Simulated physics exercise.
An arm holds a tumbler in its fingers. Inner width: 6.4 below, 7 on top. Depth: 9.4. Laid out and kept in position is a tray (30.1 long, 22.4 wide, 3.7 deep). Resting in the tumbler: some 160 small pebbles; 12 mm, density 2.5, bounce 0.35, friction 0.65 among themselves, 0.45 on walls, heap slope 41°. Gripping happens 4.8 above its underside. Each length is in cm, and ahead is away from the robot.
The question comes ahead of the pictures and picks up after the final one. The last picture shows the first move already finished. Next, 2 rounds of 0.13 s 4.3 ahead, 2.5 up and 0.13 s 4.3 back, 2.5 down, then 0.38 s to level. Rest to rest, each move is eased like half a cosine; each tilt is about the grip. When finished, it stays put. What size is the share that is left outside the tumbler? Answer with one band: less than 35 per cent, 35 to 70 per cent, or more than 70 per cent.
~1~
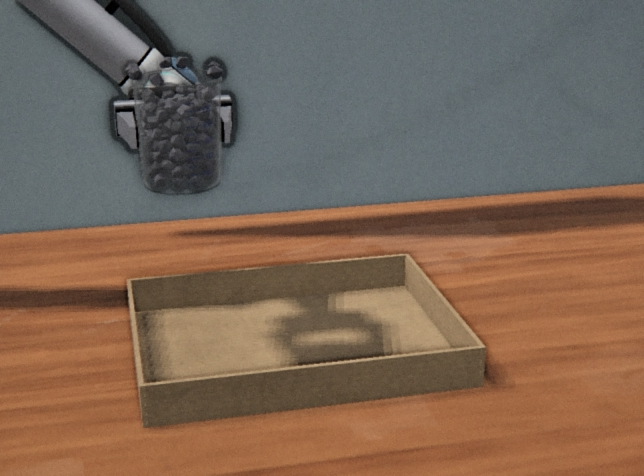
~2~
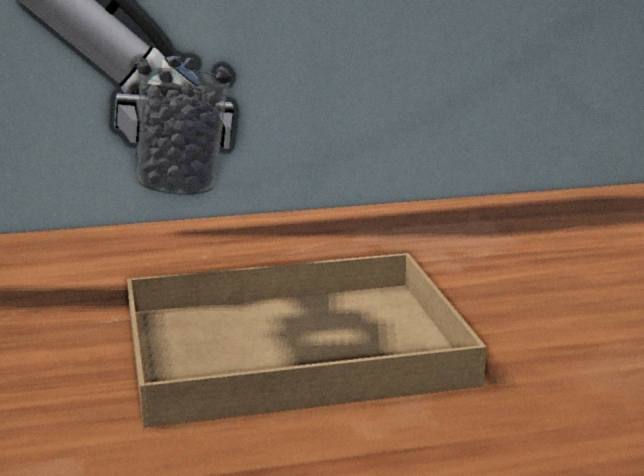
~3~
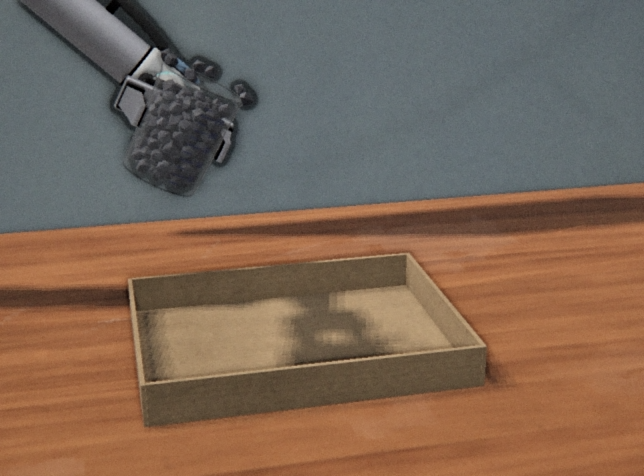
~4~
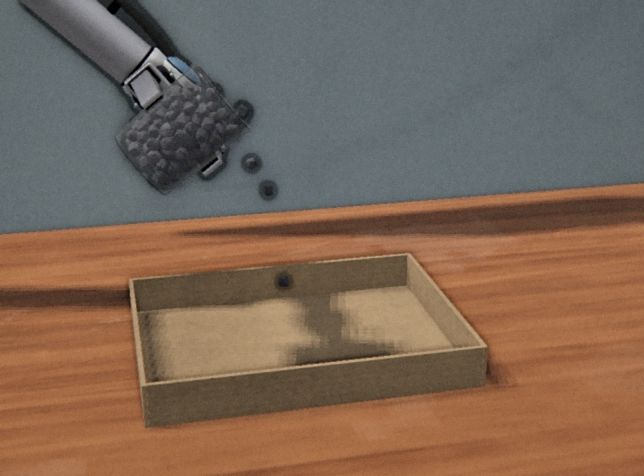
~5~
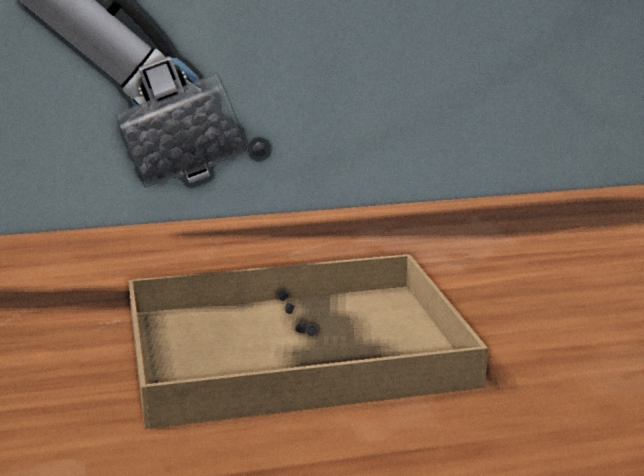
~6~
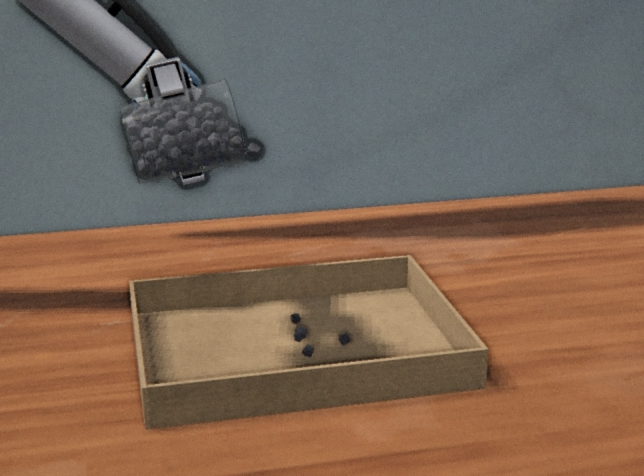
More than 70 per cent.
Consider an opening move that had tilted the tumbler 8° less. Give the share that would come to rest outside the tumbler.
I'd put it close to 65 per cent.
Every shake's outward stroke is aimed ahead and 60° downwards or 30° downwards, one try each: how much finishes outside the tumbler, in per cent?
10 and 30 %.
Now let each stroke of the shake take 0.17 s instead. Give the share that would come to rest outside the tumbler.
In that case around 50 per cent.
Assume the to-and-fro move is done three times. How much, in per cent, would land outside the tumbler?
90 %.
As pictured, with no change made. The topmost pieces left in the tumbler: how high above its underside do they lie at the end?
Height at rest: Approx. 3.5 cm.
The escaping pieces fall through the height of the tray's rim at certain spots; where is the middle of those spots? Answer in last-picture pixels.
Centre: About (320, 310).
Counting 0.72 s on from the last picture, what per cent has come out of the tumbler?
Roughly 80 percent by that moment.
Then, 0.36 s after the last picture, tilted 80° forward, highest piece 25 above the table; 90 in the tray, 59 in the tumbler, 6 in flight or on a rim.
Then, 0.72 s after the last picture, tilted 37° forward, highest piece 25 above the table; 124 in the tray, 28 in the tumbler, 3 in flight or on a rim.
Then, 1.10 s after the last picture, level, highest piece 22 above the table; 127 in the tray, 28 in the tumbler.
Then, 2.15 s after the last picture, level, highest piece 21 above the table; 127 in the tray, 28 in the tumbler.
Final count, 127 in the tray, 28 in the tumbler. That is 82 % outside the tumbler.
